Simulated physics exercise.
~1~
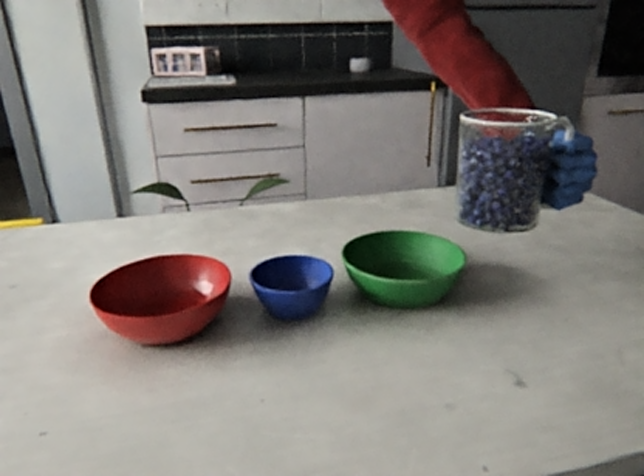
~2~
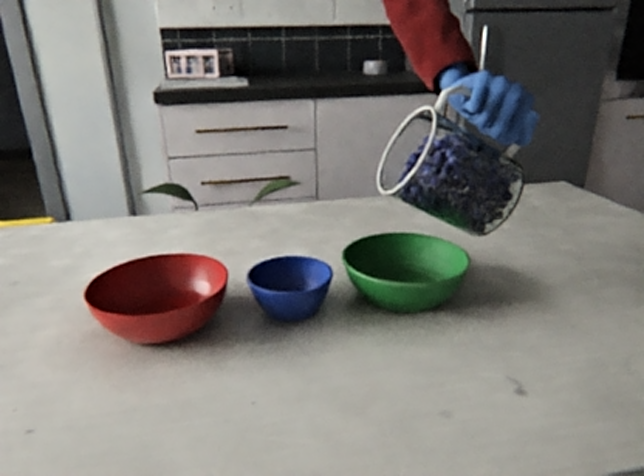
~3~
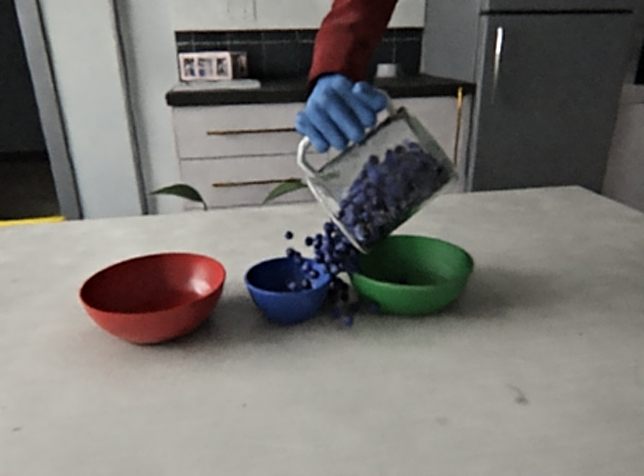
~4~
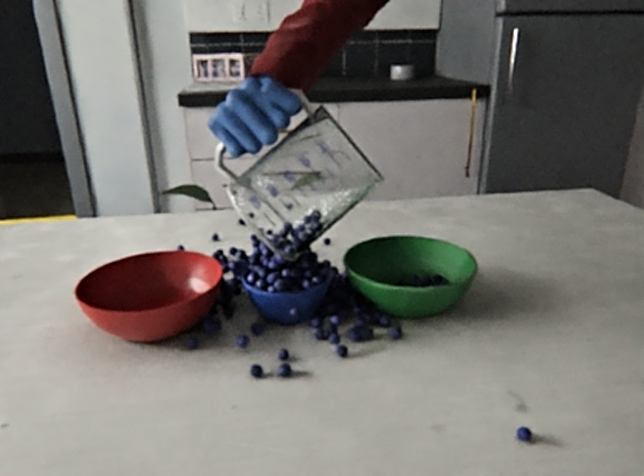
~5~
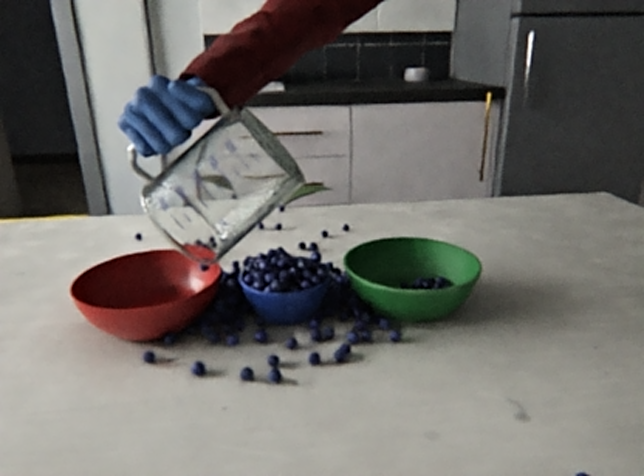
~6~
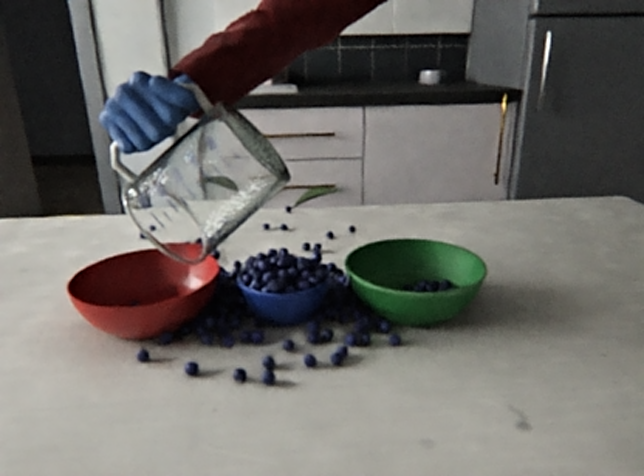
A blue-gloved hand in a red sleeve holds a clear jug of blueberries upright at the right of a pale table in a kitchen, seen from the front and slightly above. A red bowl sits on the left, a small blue bowl in the middle and a green bowl on the right. The hand tips the jug and carries it left, spilling berries around the green and blue bowls. More pour down, heaping the blue bowl and scattering across the table. The emptied jug ends tilted above the red bowl, with the blue bowl full, a few berries in the green one and many lying loose.
